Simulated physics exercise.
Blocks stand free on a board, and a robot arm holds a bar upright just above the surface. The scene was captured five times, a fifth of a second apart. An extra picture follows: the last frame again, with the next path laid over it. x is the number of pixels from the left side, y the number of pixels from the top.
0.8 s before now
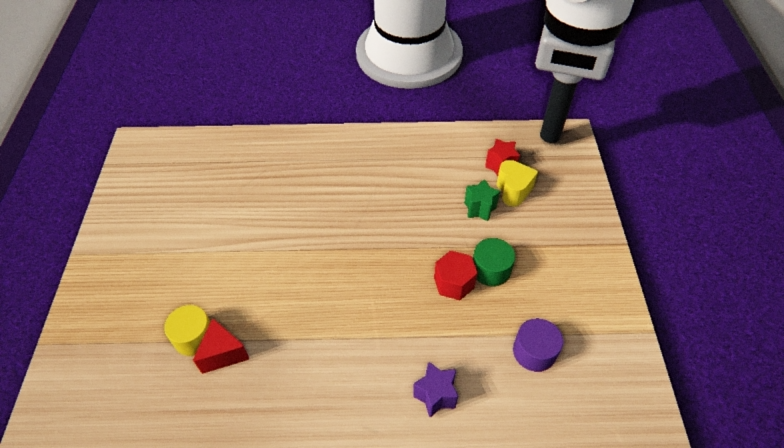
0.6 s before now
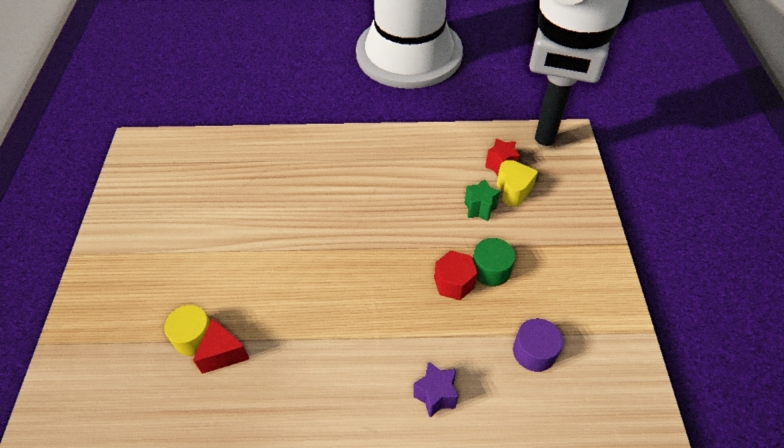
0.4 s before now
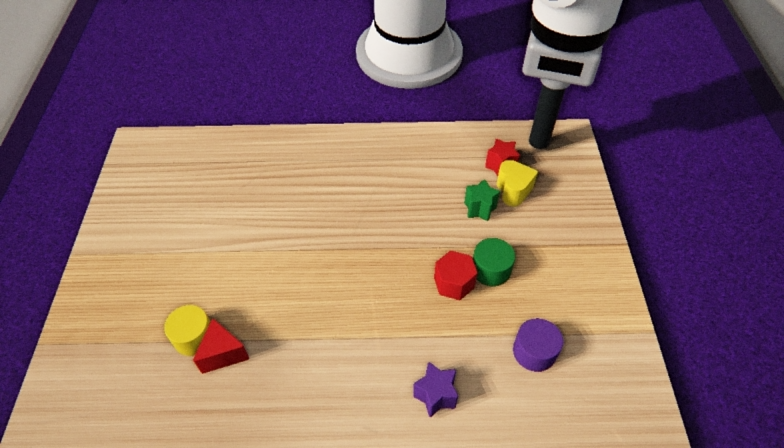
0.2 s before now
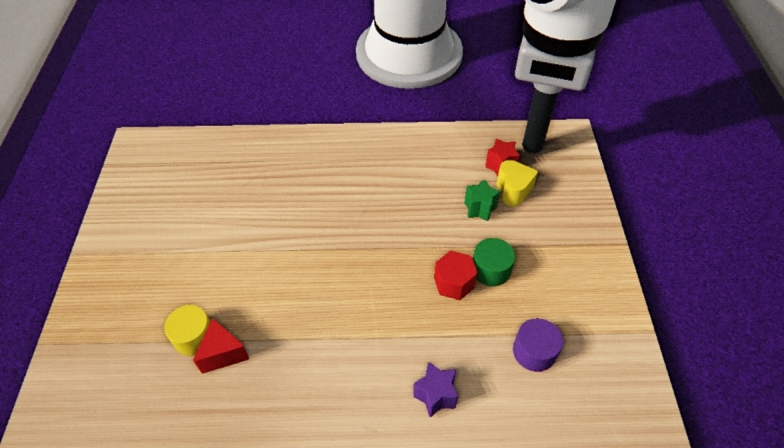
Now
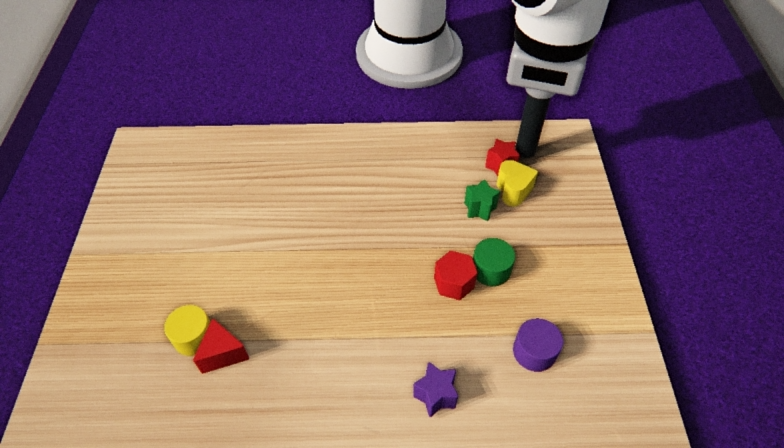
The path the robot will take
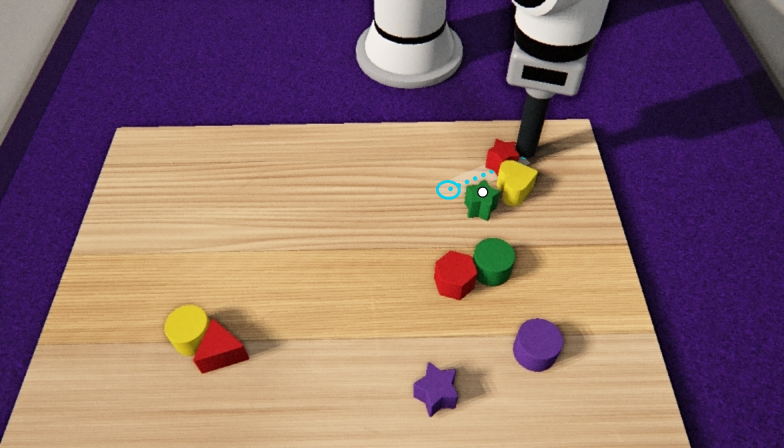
At first, a robot arm holds a dark bar upright near the top right corner of a wooden board scattered with colourful blocks. The bar then moves a short way left and slightly down, drawing close to the red star and yellow heart, while all the blocks stay still.
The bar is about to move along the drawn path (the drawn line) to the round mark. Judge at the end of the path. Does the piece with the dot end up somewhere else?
I believe not.
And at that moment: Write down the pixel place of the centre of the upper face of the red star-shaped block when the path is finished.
When the path ends, it will be at (428, 179).
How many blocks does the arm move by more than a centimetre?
Displaced: One.
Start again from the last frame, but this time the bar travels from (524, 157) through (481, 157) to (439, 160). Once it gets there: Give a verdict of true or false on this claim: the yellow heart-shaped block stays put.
The statement is correct.
The drawn path runs in a line from (524, 157) to (448, 190); the dot is on the green star-shaped block.
What follows on the original path. One third of the way, bar (500, 162); red star-shaped block (482, 157), turned 15° anticlockwise.
Two thirds of the way, bar (475, 173); red star-shaped block (455, 168), turned 15° anticlockwise.
At the end, bar (449, 184); green star-shaped block not moved; red star-shaped block (428, 179), turned 15° anticlockwise.
